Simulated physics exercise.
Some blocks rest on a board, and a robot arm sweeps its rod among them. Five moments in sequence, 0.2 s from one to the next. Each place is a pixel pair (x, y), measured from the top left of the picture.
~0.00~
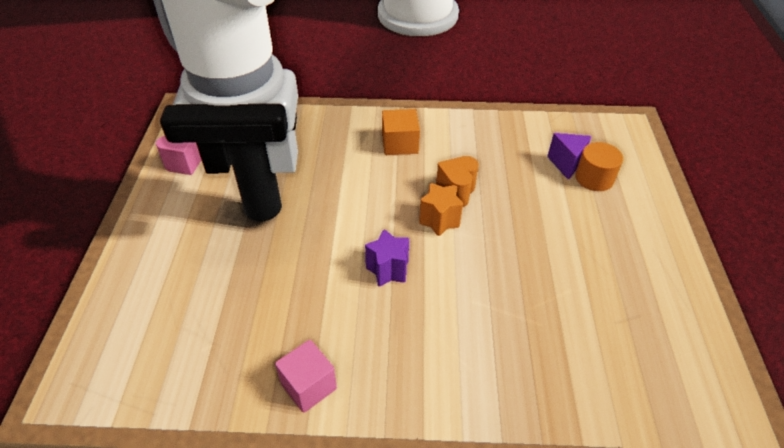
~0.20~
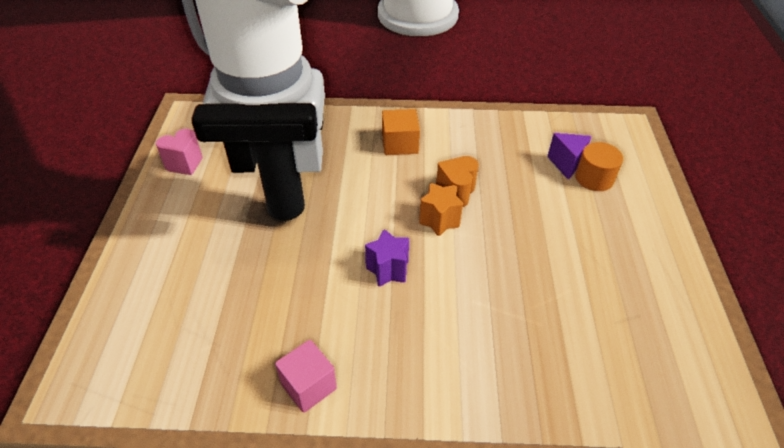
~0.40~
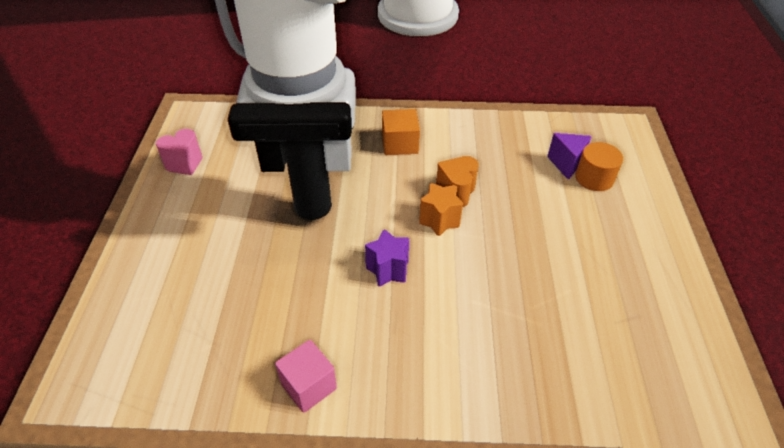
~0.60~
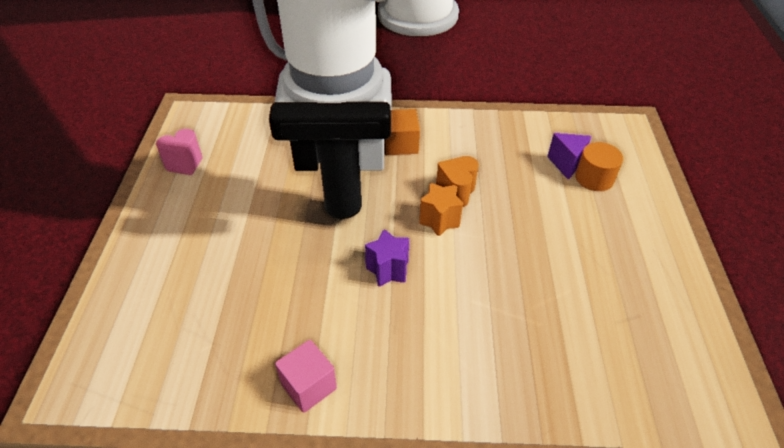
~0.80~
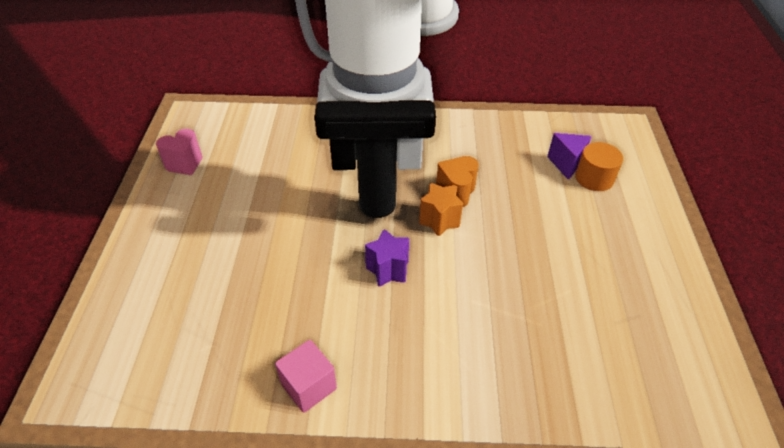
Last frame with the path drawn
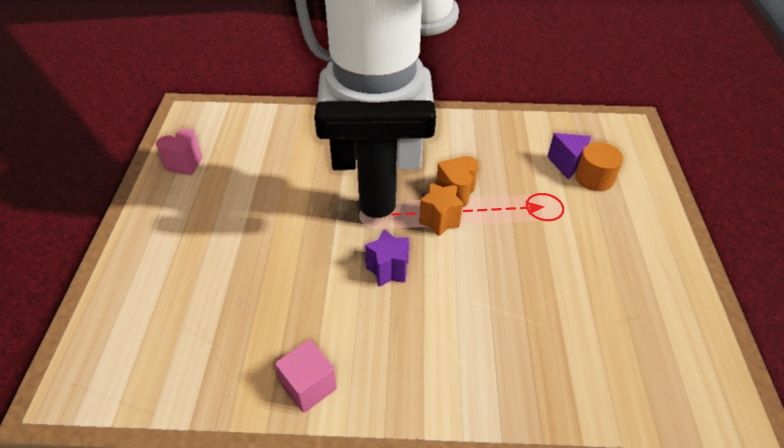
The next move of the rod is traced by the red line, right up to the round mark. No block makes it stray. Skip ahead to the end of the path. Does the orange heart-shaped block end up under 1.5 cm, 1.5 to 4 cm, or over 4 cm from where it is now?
The middle band: 1.5 to 4 cm.
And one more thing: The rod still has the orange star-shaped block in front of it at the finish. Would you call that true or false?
False.
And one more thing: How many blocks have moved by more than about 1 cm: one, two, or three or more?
Two blocks.
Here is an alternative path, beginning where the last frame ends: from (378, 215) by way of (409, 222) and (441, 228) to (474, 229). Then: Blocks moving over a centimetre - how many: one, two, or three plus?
The number is one.
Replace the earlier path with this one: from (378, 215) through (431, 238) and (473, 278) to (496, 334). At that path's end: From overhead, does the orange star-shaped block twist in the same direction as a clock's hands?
No.
Path on the board, straight from (378, 215) to (545, 207).
What follows on the original path. One third of the way, rod at (435, 203); orange star-shaped block at (468, 201).
Two thirds of the way, rod at (492, 200); orange star-shaped block at (507, 211), turned 50° clockwise; orange heart-shaped block at (477, 162), turned 65° anticlockwise.
At the end, rod at (548, 197); purple star-shaped block in place; orange star-shaped block at (511, 212), turned 70° clockwise; orange heart-shaped block at (477, 162), turned 65° anticlockwise.
